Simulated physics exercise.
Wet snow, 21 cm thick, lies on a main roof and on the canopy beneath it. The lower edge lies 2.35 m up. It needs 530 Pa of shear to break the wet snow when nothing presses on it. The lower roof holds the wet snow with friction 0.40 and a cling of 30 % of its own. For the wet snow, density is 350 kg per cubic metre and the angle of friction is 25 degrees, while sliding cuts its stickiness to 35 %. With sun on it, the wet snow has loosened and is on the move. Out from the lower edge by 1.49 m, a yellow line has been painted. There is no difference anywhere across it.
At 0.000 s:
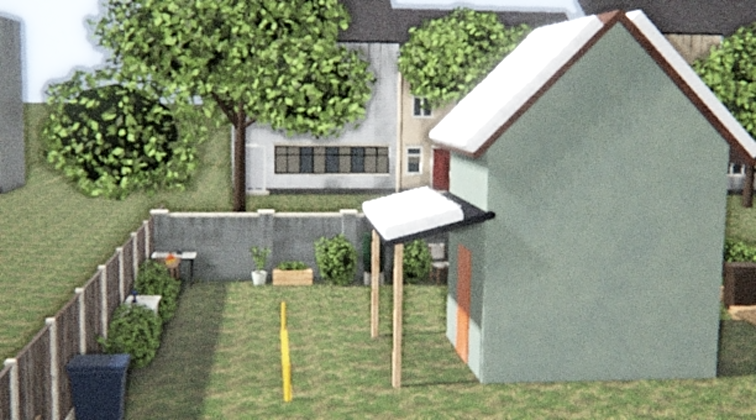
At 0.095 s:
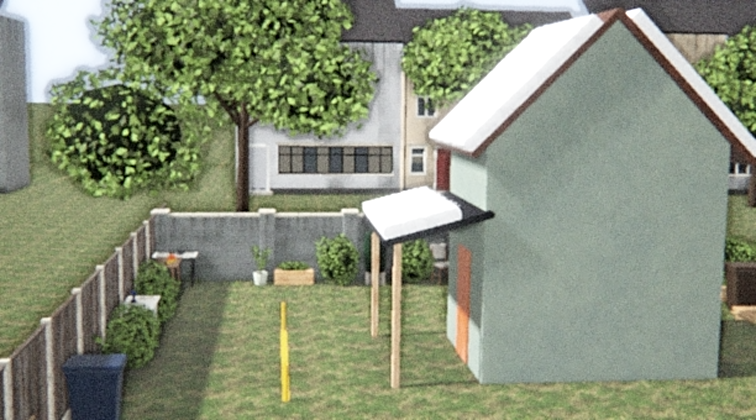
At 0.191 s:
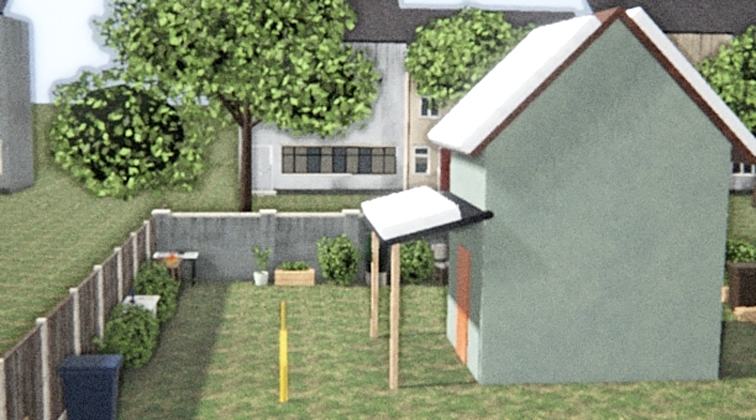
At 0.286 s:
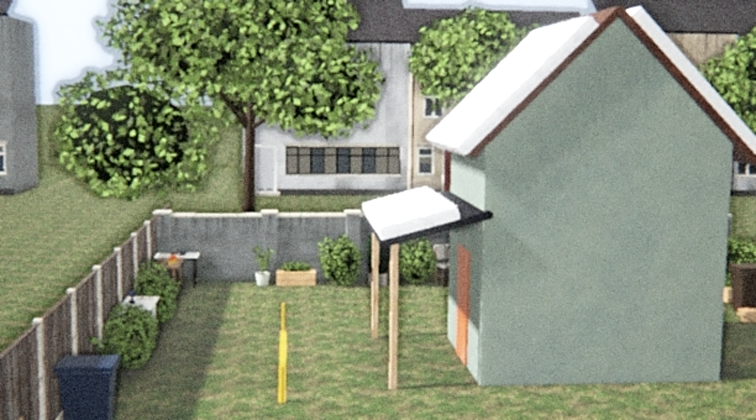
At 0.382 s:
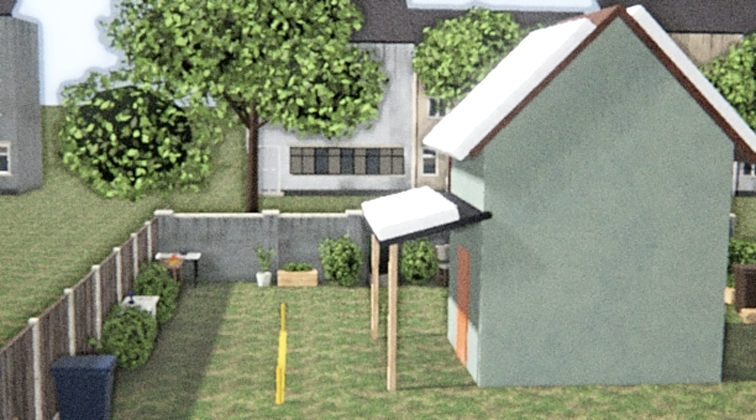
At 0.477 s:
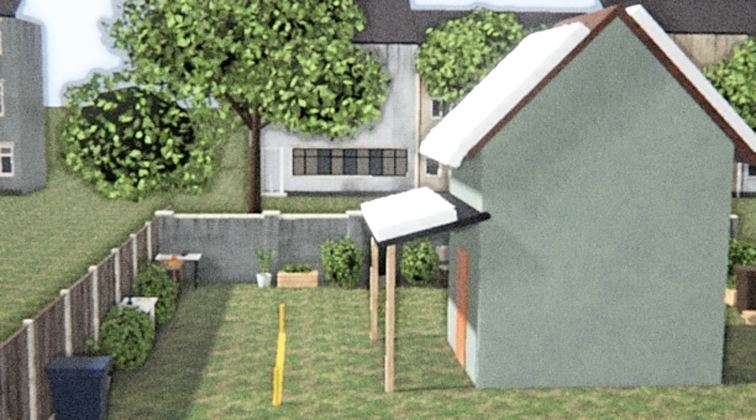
The video shows a pale green house with snow on its steep roof and small canopy, beside a fenced garden with a yellow line. The view shifts slightly as the main roof's snow slides slowly down, edging past the left eave.
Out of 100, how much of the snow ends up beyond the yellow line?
Roughly 34 out of 100.
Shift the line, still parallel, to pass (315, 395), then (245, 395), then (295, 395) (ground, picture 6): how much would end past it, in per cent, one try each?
Respectively about 50 in a hundred, 20 in a hundred and 40 in a hundred.
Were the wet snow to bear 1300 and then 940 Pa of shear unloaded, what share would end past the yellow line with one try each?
About 0 % first, about 8 % second.
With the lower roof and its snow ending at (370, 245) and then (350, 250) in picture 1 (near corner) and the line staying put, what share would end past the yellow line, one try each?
The first try gives 30 percent and the second gives 25 percent.
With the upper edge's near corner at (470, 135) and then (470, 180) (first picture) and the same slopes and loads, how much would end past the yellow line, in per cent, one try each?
It would be 40 percent for the first setting and 8 percent for the second.
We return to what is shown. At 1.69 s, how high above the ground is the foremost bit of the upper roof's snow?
Close to 2.2 metres, I reckon.
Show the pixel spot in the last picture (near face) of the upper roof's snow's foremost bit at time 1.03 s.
At roughly (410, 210).
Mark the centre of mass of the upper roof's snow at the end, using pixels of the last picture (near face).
Estimated pixel: (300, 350).
After 1.03 s, none is below the lower edge and 0 % is past the line.
After 1.69 s, none is below the lower edge and 0 % is past the line.
After 2.34 s, 63 % is below the lower edge and 16 % is past the line.
After 3.00 s, 71 % is below the lower edge and 34 % is past the line.
After 3.50 s, 71 % is below the lower edge and 34 % is past the line.
